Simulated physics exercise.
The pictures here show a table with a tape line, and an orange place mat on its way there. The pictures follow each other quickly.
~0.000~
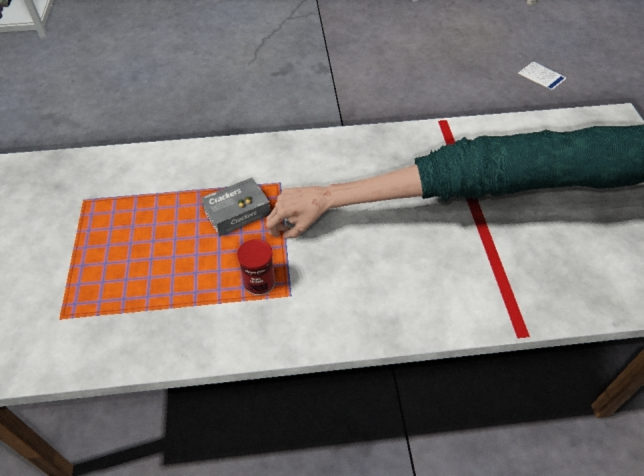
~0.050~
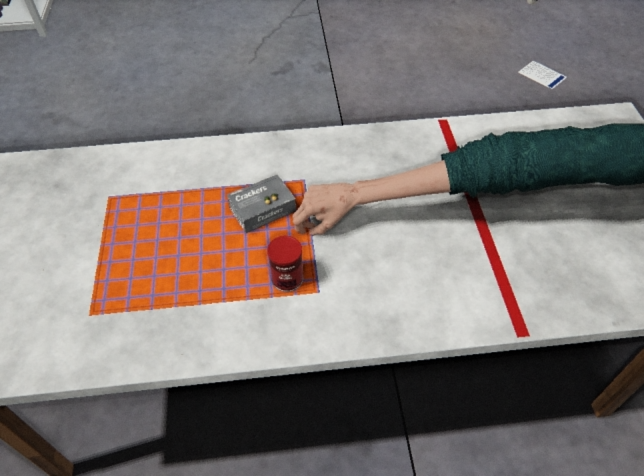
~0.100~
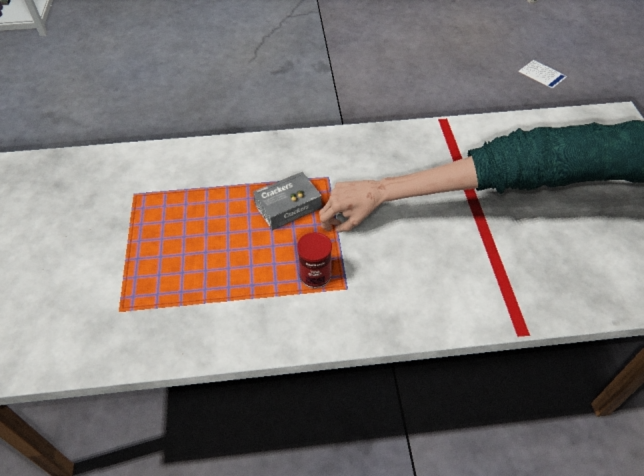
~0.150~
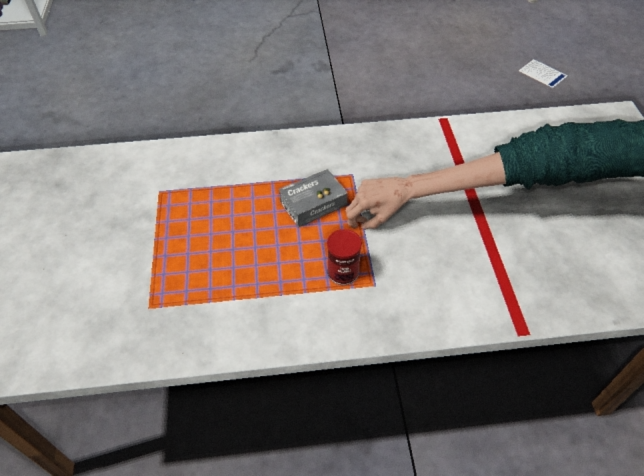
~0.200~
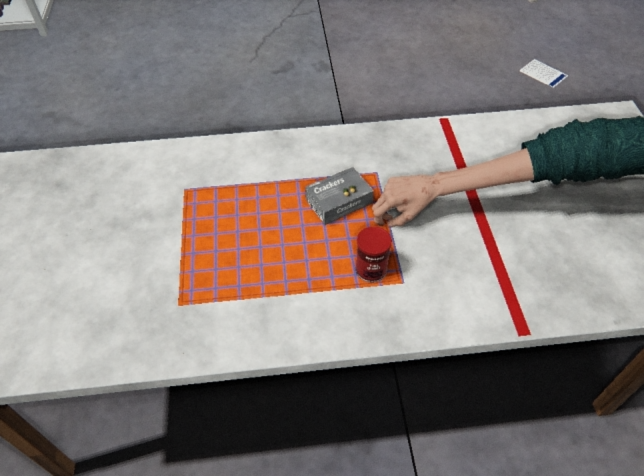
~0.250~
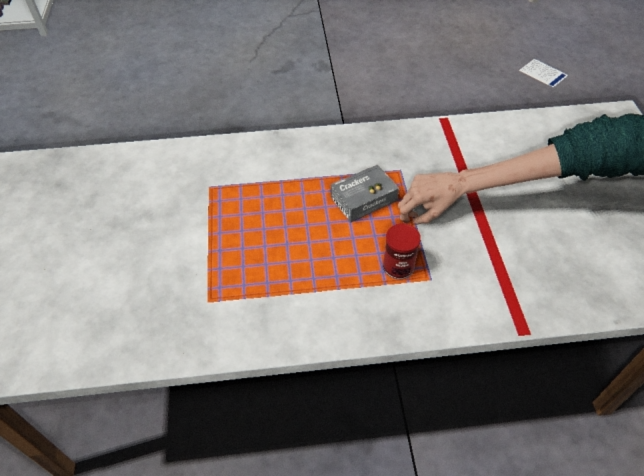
A hand pulled an orange checked place mat steadily to the right across a pale table, and the grey crackers packet and red tin rode along on it, drawing closer to the red tape line.
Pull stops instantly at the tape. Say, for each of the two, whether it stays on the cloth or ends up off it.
Per item - red tin: Ends up off; grey packet: Ends up off.
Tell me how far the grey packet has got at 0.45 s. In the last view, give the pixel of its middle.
Close to pixel (457, 184).
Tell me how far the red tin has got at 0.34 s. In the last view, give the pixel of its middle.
It is somewhere near (451, 247).
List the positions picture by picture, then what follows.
Place mat end (291, 296); red tin (255, 253); grey packet (235, 199); tape (516, 317), in the first picture.
Place mat end (320, 293), far hem (89, 316); grey packet (261, 196), in the second picture.
Place mat end (348, 289); red tin (315, 246), in the third picture.
Place mat end (376, 286), far hem (149, 309); grey packet (313, 191), in the fourth picture.
Place mat end (404, 283); red tin (375, 240), in the fifth picture.
Place mat end (432, 280), far hem (207, 303); red tin (403, 237); grey packet (365, 186); tape (517, 314), in the sixth picture.
After 0.34 s, hem short of the tape; red tin on the cloth near (451, 247); grey packet on the cloth near (410, 189).
After 0.45 s, hem at the tape; red tin ahead of the hem near (503, 242); grey packet on the cloth near (457, 184).
At rest, hem at the tape; red tin ahead of the hem near (555, 237); grey packet ahead of the hem near (487, 182). The red tin leaves the cloth and the grey packet shoots off the front.
